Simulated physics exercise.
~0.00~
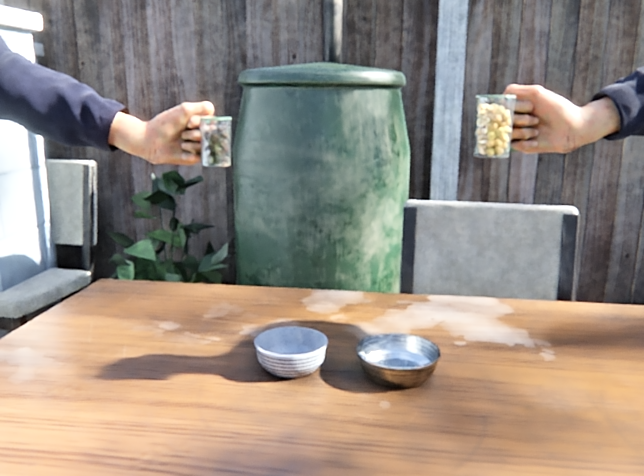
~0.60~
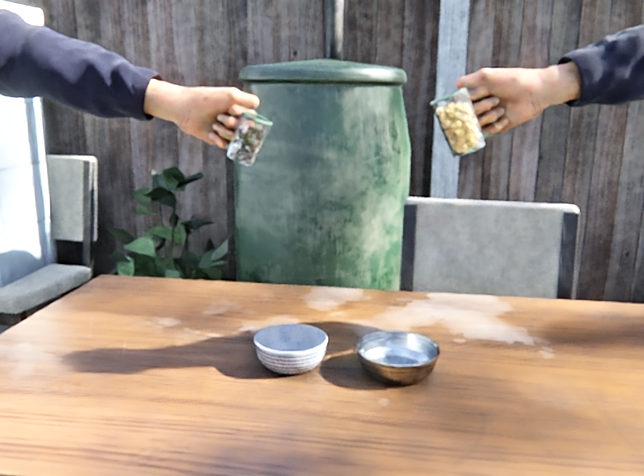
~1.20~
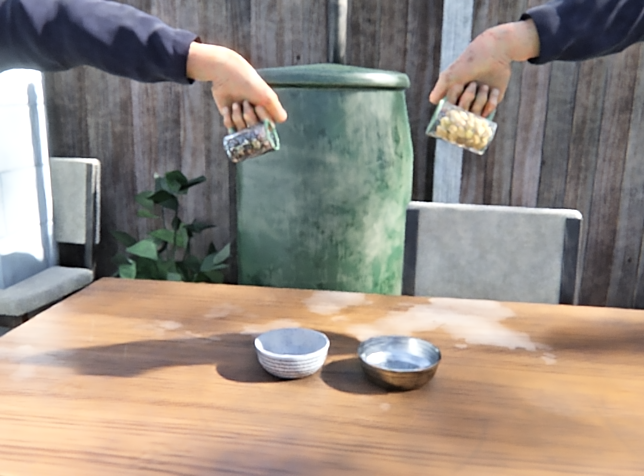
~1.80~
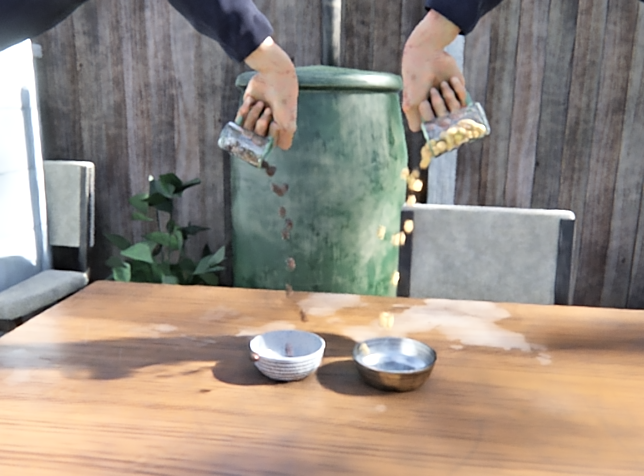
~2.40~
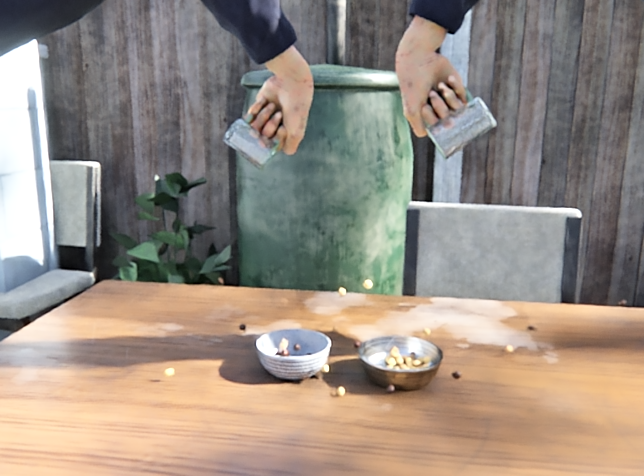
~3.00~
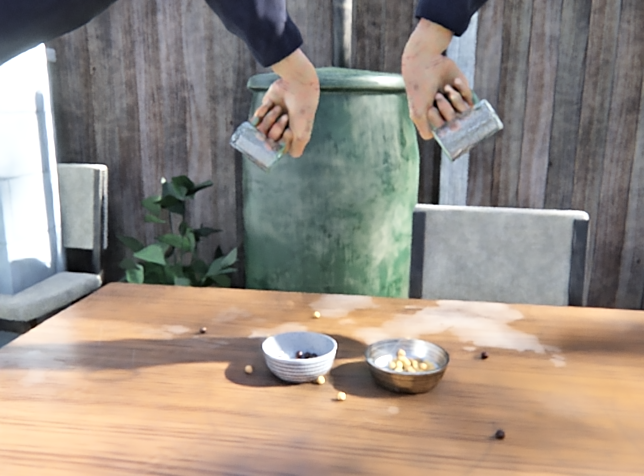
Two hands in dark sleeves reach in from either side above a wooden table outdoors, seen from across it by a slightly swaying camera, each holding a small clear cup. The left cup holds dark pieces and the right one pale yellow pieces; below sit a white ridged bowl and a metal bowl, with a green barrel, grey chairs and a wooden fence behind. The hands move inward and tilt the cups, and both streams fall from high up. Pieces bounce and scatter. Finally the cups hang upside down and empty, most pieces lie in the bowls, and several rest around them.
